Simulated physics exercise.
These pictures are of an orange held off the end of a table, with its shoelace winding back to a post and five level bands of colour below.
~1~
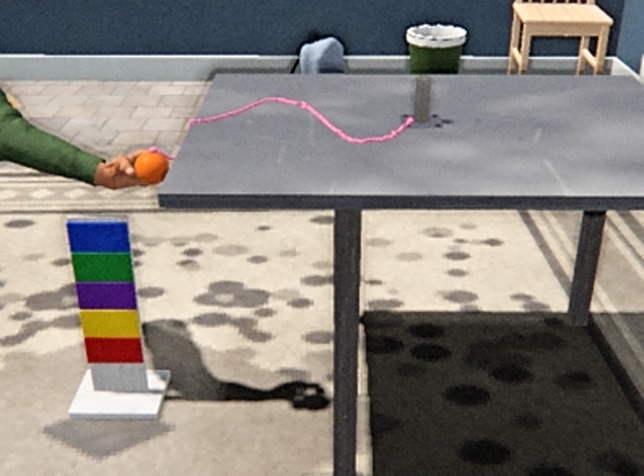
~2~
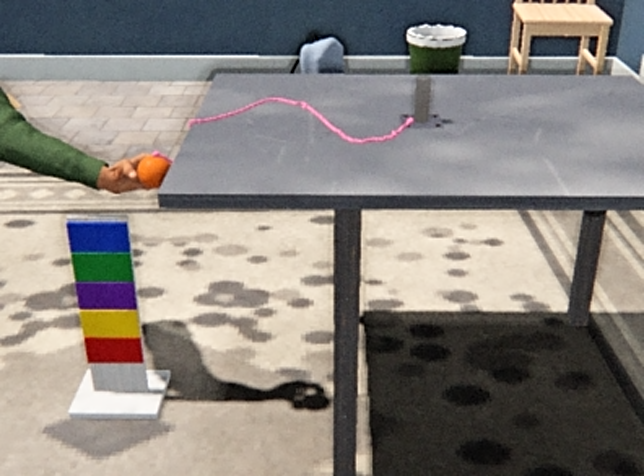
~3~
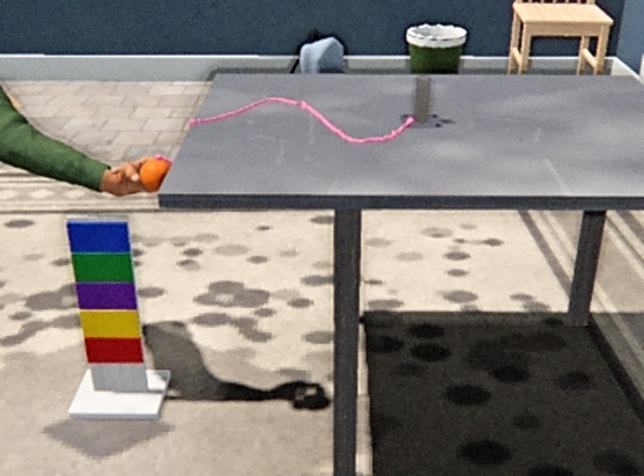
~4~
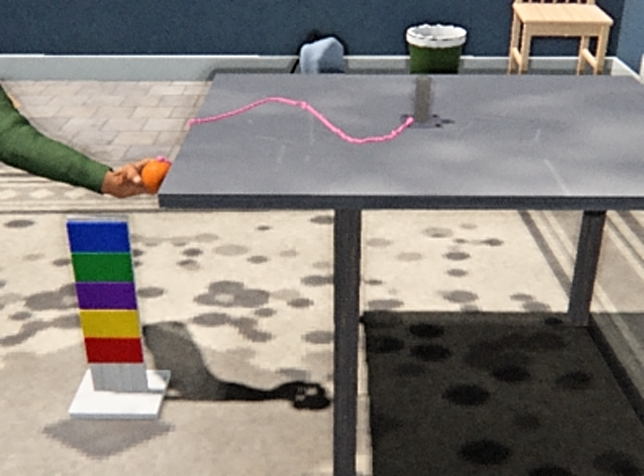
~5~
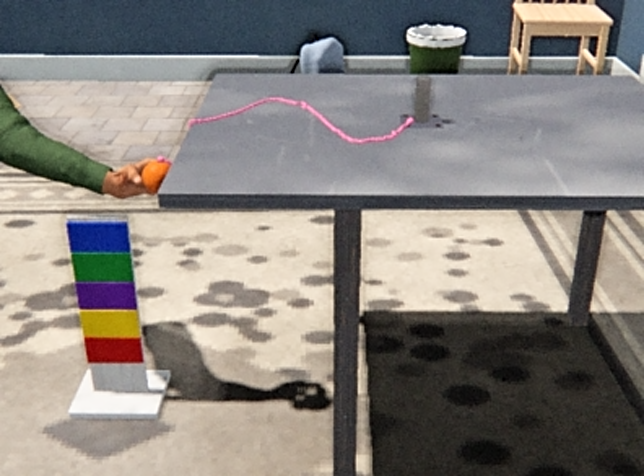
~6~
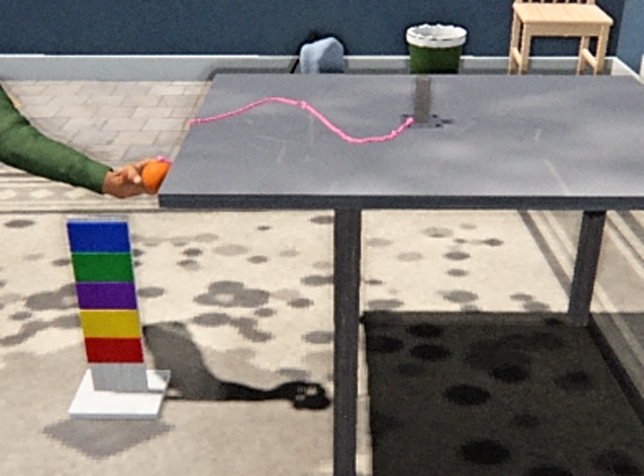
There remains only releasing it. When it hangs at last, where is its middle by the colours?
By the colours, at red.
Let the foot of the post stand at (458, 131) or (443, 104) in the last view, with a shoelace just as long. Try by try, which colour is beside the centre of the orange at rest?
The first case gives yellow, the second gives yellow.
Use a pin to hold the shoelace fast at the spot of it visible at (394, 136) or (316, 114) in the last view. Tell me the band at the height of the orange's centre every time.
Taking them in turn: Yellow; green.
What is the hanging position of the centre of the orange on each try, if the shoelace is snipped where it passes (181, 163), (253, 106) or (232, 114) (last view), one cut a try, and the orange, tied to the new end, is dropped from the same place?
Well, that gives around (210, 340) the first time, (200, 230) the next and (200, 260) the last.
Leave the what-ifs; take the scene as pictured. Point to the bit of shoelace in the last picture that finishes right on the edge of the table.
Roughly (308, 107).
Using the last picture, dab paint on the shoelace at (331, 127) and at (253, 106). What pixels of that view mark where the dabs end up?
In that view they sit near (258, 126) and near (196, 216).
Early on, orange near (201, 313); level with yellow.
Midway, orange near (212, 350); level with red.
Finally, orange near (210, 351); level with red. Its middle rests at the red band.
